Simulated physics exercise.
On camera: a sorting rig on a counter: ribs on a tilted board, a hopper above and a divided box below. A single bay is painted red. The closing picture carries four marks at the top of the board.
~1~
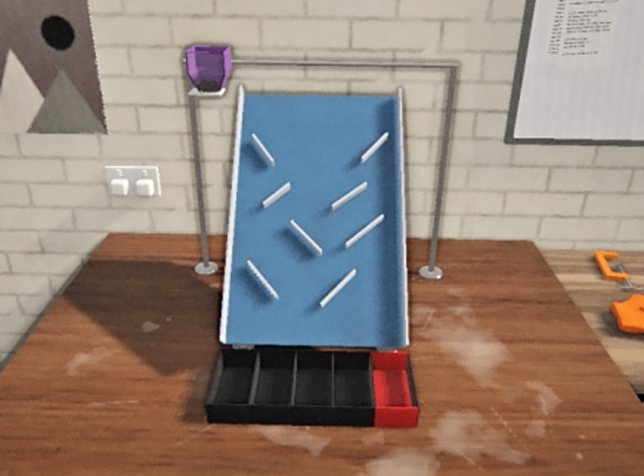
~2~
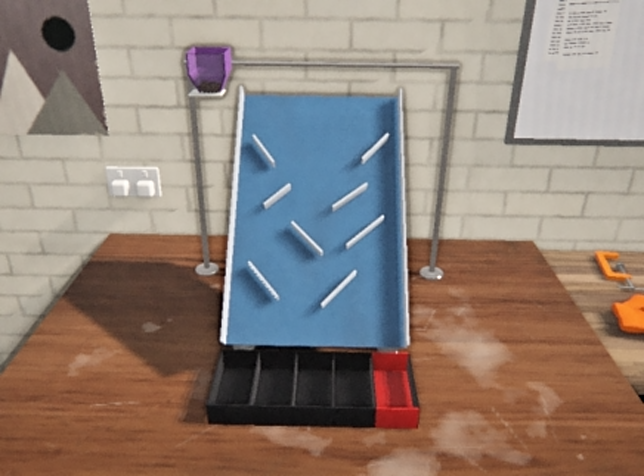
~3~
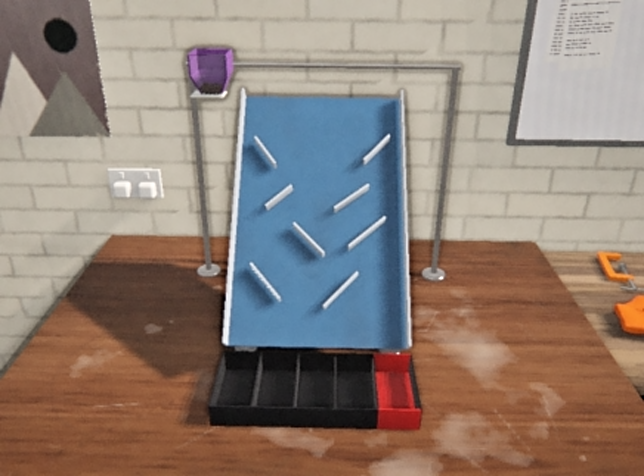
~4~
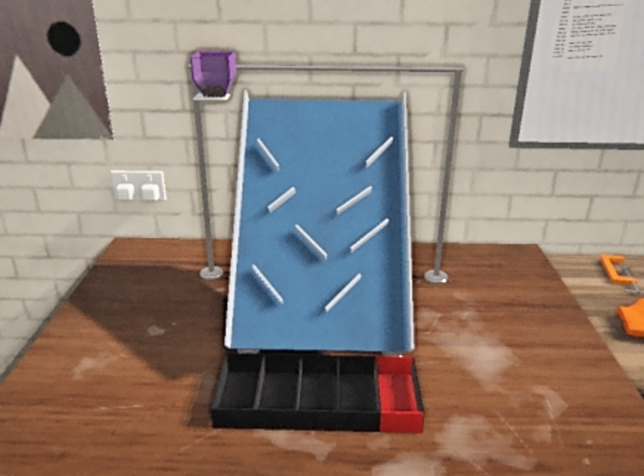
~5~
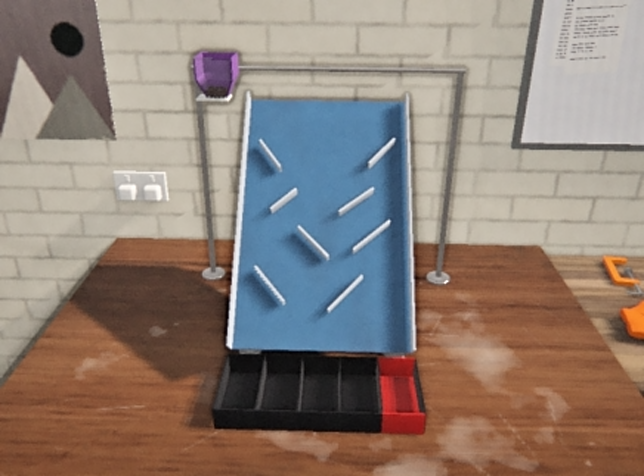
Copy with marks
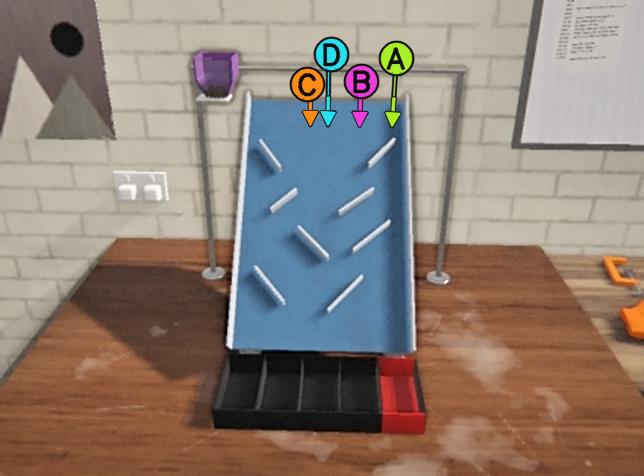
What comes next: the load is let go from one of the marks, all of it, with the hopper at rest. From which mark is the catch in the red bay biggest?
Go for A.
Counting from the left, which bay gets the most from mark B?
The second from the left.
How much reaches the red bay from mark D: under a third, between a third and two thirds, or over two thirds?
It is under a third.
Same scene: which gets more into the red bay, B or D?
D.
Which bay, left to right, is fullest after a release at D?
It is the second one.
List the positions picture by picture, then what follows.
In the first picture, hopper near (211, 87), chocolate balls, door shut.
In the second picture, ribs (254, 135) to (274, 162), (363, 158) to (388, 134), (264, 204) to (290, 184).
In the third picture, ribs (335, 208) to (369, 184), (294, 223) to (324, 253), (349, 246) to (385, 217).
In the fourth picture, ribs (253, 265) to (282, 300), (326, 309) to (360, 274).
In the fifth picture, red bay near (403, 422), number 5 of 5 from the left.
On the marked copy, mark A meets the board at (392, 121); mark B meets the board at (359, 121); mark C meets the board at (310, 120); mark D meets the board at (328, 120).
Choosing A, close to a third in the red bay, close to half in other bays, a small share outside the box.
Choosing B, none at all in the red bay, all but a few in other bays.
Choosing C, a small share in the red bay, the bulk in other bays, a small share outside the box.
Choosing D, a small share in the red bay, the bulk in other bays.
